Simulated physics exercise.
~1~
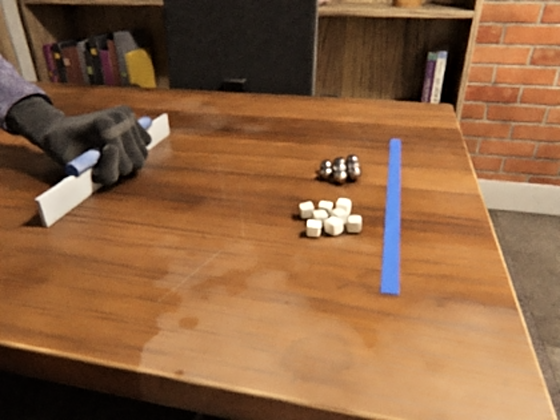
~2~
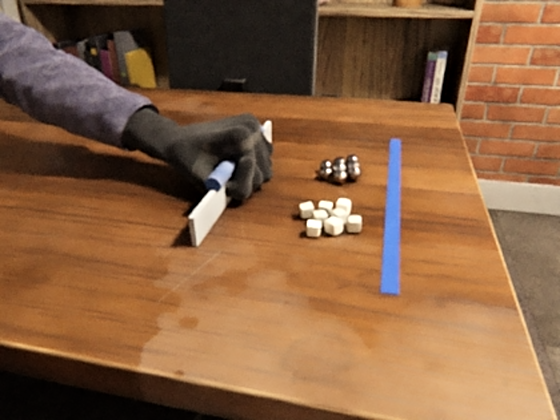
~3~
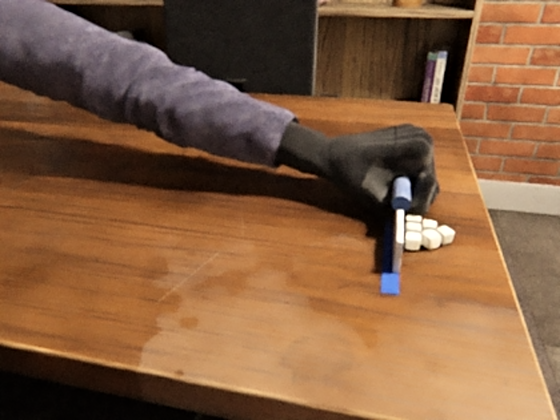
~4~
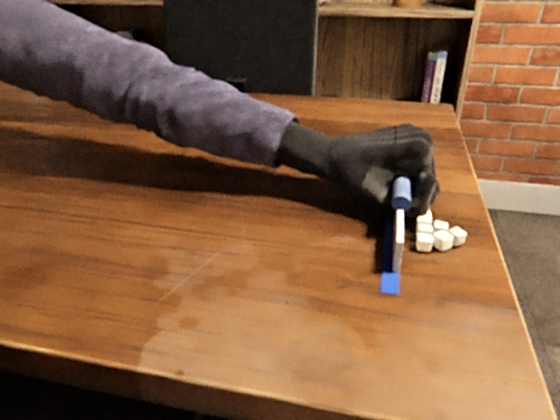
A gloved hand swept a white scraper rightward across a wooden table toward some shiny dark balls and small white cubes, pushing the cubes past the blue tape, then stopped on the tape while the cubes slid slightly farther and remained in view on the tabletop.
